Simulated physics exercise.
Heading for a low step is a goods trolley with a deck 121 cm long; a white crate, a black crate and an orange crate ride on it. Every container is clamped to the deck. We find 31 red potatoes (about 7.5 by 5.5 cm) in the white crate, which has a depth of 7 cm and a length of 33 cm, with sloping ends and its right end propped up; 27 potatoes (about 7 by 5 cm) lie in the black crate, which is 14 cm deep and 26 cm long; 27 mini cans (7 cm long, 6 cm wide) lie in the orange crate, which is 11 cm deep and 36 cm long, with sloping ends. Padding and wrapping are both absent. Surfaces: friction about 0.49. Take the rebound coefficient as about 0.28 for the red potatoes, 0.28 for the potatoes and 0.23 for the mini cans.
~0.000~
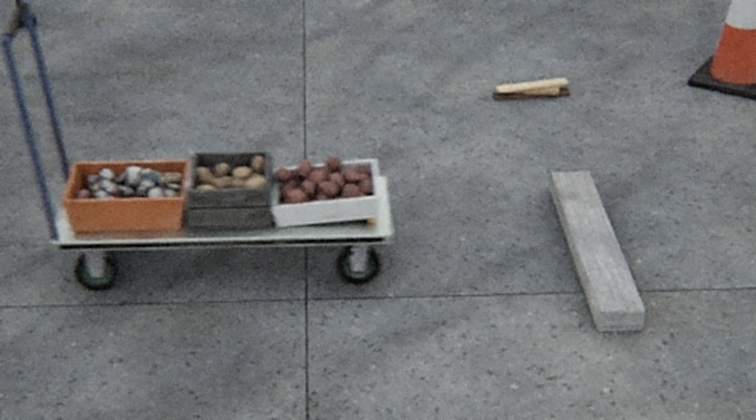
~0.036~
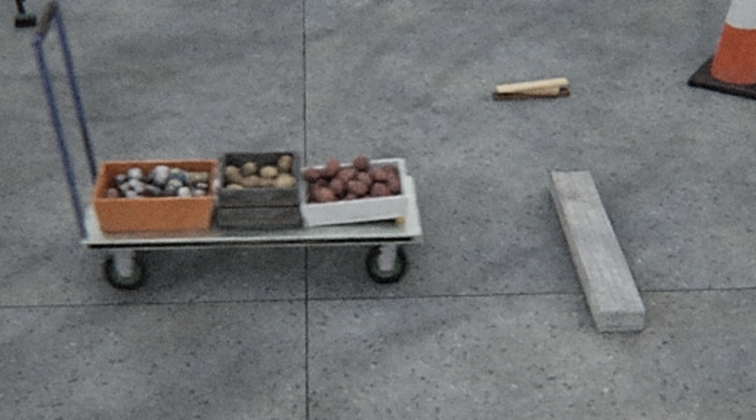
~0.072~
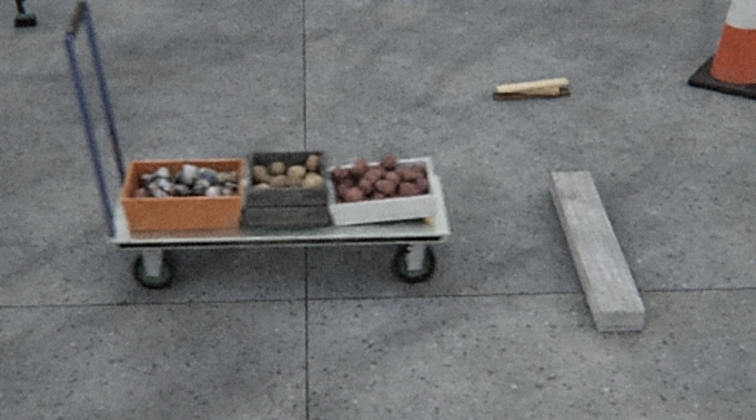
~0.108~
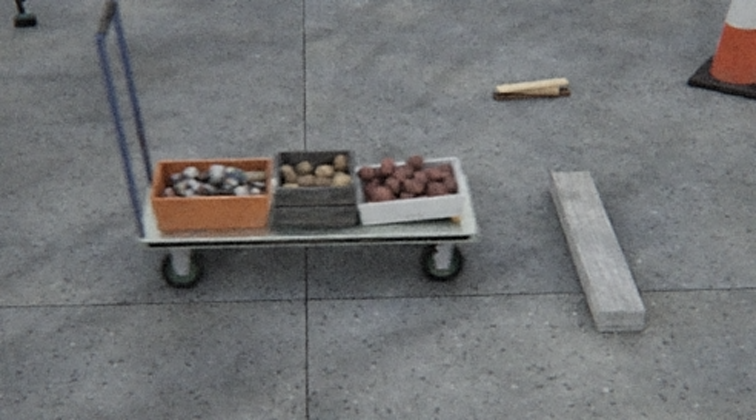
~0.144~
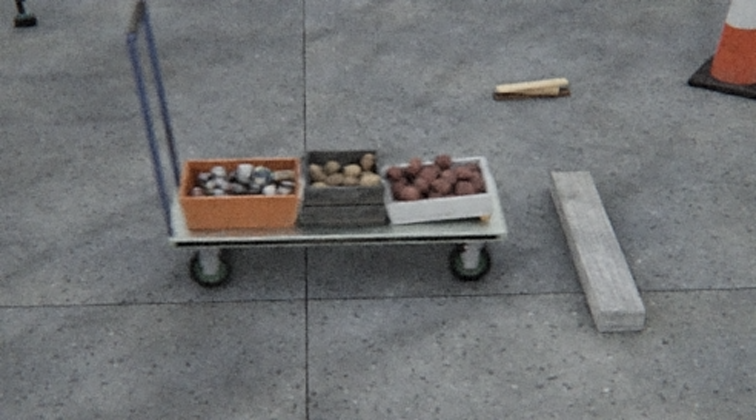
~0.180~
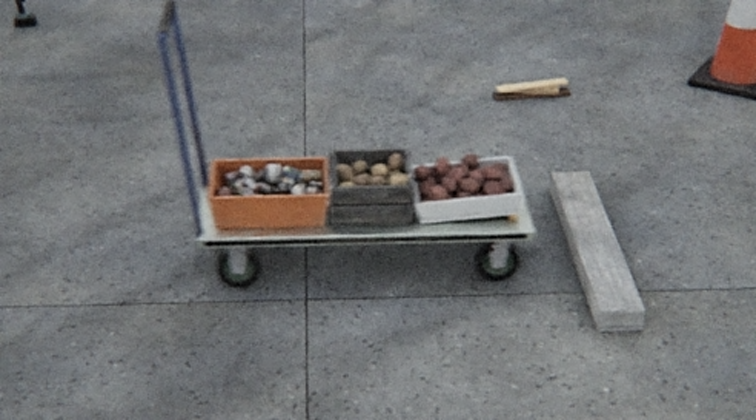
On a gray paved area, a flat trolley with a blue handle rolled steadily to the right, carrying orange, black and white crates filled with small roundish items, and drew closer to a low step.
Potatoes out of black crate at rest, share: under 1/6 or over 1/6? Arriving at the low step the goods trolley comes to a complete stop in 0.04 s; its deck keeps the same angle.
Under 1/6.
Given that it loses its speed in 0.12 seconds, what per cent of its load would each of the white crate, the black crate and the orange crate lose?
White crate 20, black crate 0, orange crate 0 %.
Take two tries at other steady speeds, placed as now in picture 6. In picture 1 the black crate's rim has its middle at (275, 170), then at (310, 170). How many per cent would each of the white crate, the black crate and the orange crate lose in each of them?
White crate: 10 / 0 percent; black crate: 0 / 0 percent; orange crate: 0 / 0 percent.
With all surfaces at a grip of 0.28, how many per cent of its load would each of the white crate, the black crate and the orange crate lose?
White crate 30%, black crate 0%, orange crate 10%.
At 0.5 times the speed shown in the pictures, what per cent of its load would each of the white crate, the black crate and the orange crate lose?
In that case the white crate sheds 0 per cent, the black crate 0 per cent and the orange crate 0 per cent.
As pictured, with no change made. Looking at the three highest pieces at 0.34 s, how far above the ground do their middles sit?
On average they sit about 42 cm high.
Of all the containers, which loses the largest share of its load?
That's the white crate.
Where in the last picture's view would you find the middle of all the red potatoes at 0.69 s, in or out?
(547, 189).
After 0.24 s, the wheels strike.
After 0.34 s, white crate 31 in, 0 out, black crate 27 in, 0 out and orange crate 27 in, 0 out.
After 0.46 s, white crate 25 in, 6 out, black crate 26 in, 1 out and orange crate 24 in, 3 out.
After 0.69 s, white crate 20 in, 11 out, black crate 26 in, 1 out and orange crate 23 in, 4 out.
Outcome (at 1.19 s), white crate 20 in, 11 out, black crate 26 in, 1 out and orange crate 23 in, 4 out. Asked share, 1 of 27, 4 per cent.
